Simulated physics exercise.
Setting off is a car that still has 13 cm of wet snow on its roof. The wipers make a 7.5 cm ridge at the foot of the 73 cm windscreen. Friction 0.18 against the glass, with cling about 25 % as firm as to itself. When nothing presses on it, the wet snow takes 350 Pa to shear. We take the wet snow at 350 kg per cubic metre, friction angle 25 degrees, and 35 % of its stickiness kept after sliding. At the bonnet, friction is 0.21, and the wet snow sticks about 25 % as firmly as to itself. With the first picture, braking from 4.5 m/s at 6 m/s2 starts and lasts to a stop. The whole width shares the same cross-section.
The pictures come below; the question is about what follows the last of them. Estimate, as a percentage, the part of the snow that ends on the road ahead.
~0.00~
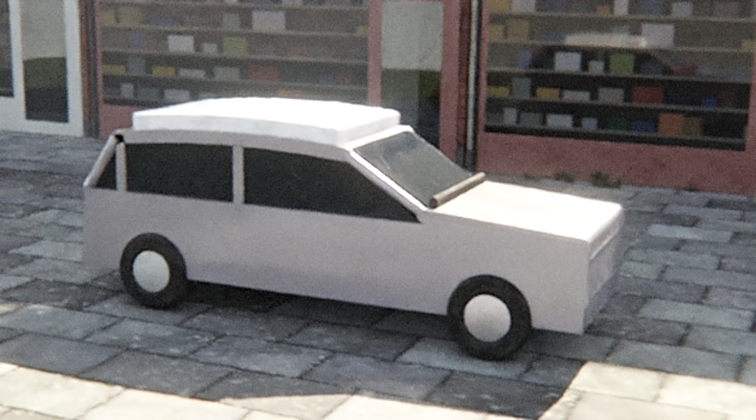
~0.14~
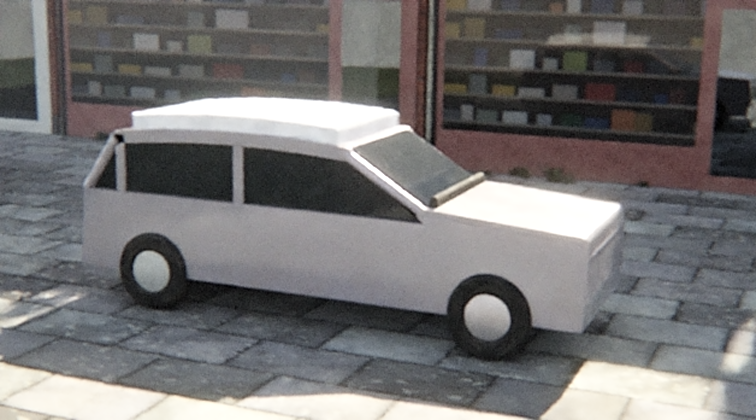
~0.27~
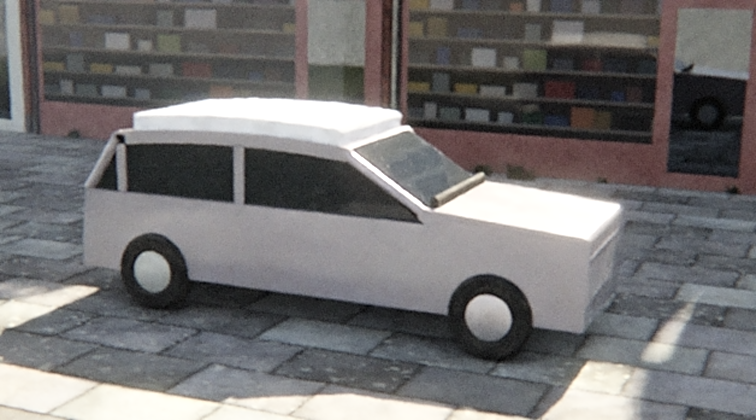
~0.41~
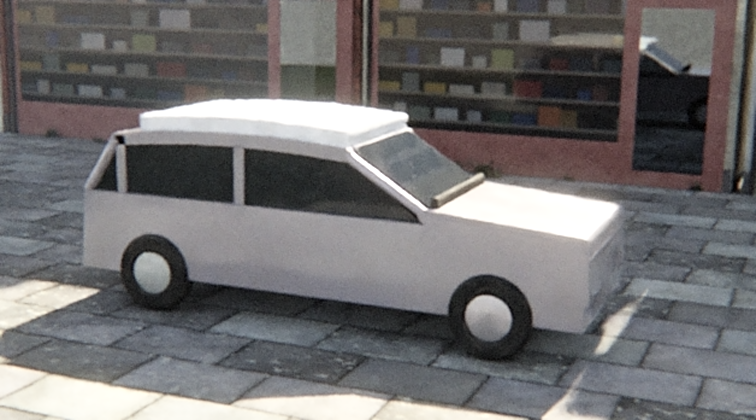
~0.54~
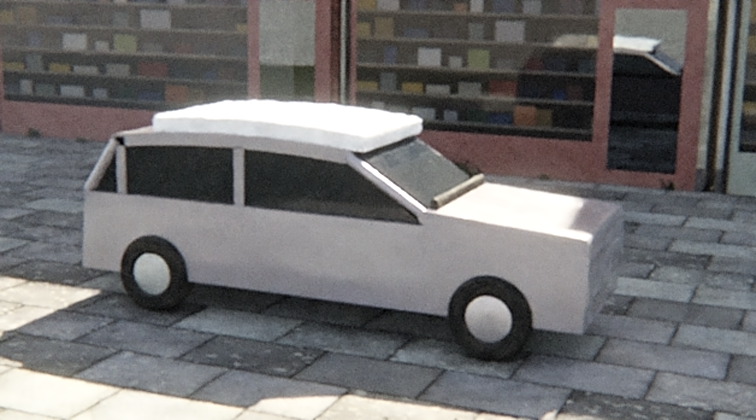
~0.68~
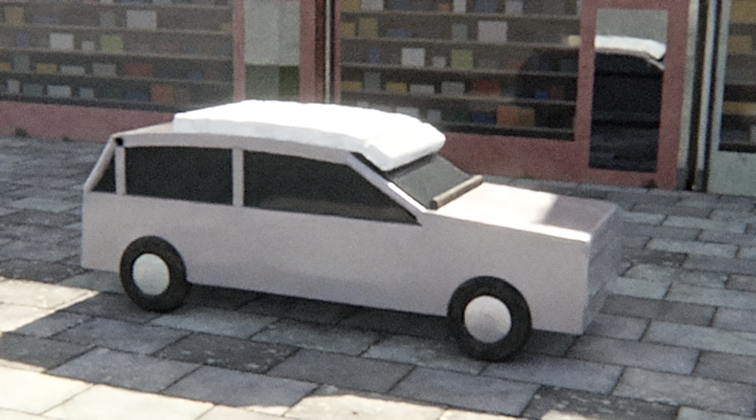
I would say 34 %.
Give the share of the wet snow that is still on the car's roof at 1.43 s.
Around 0 %.
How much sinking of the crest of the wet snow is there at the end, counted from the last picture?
The gap comes to some 30 centimetres.
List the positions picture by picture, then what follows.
The first picture shows front end of the wet snow at (337, 137).
The second picture shows front end of the wet snow at (337, 134).
The third picture shows front end of the wet snow at (340, 135), its middle shifted 1.2 cm.
The fourth picture shows front end of the wet snow at (348, 137), its middle shifted 7.3 cm.
The fifth picture shows front end of the wet snow at (364, 142), its middle shifted 20 cm, 7 % of it past the top of the windscreen, in one piece.
The sixth picture shows front end of the wet snow at (391, 163), its middle shifted 40 cm, 18 % of it past the top of the windscreen, cracking.
By 1.02 s, 38 % of the snow is on the roof, 40 % on the glass, 21 % on the bonnet and none has gone off the nose.
By 1.43 s, none of the snow is on the roof, 35 % on the glass, 64 % on the bonnet and 1 % has gone off the nose.
By 1.84 s, none of the snow is on the roof, 16 % on the glass, 70 % on the bonnet and 14 % has gone off the nose.
By 2.25 s, none of the snow is on the roof, 16 % on the glass, 55 % on the bonnet and 29 % has gone off the nose.
By 2.70 s, at the end, none of the snow is on the roof, 16 % on the glass, 50 % on the bonnet and 34 % has gone off the nose.
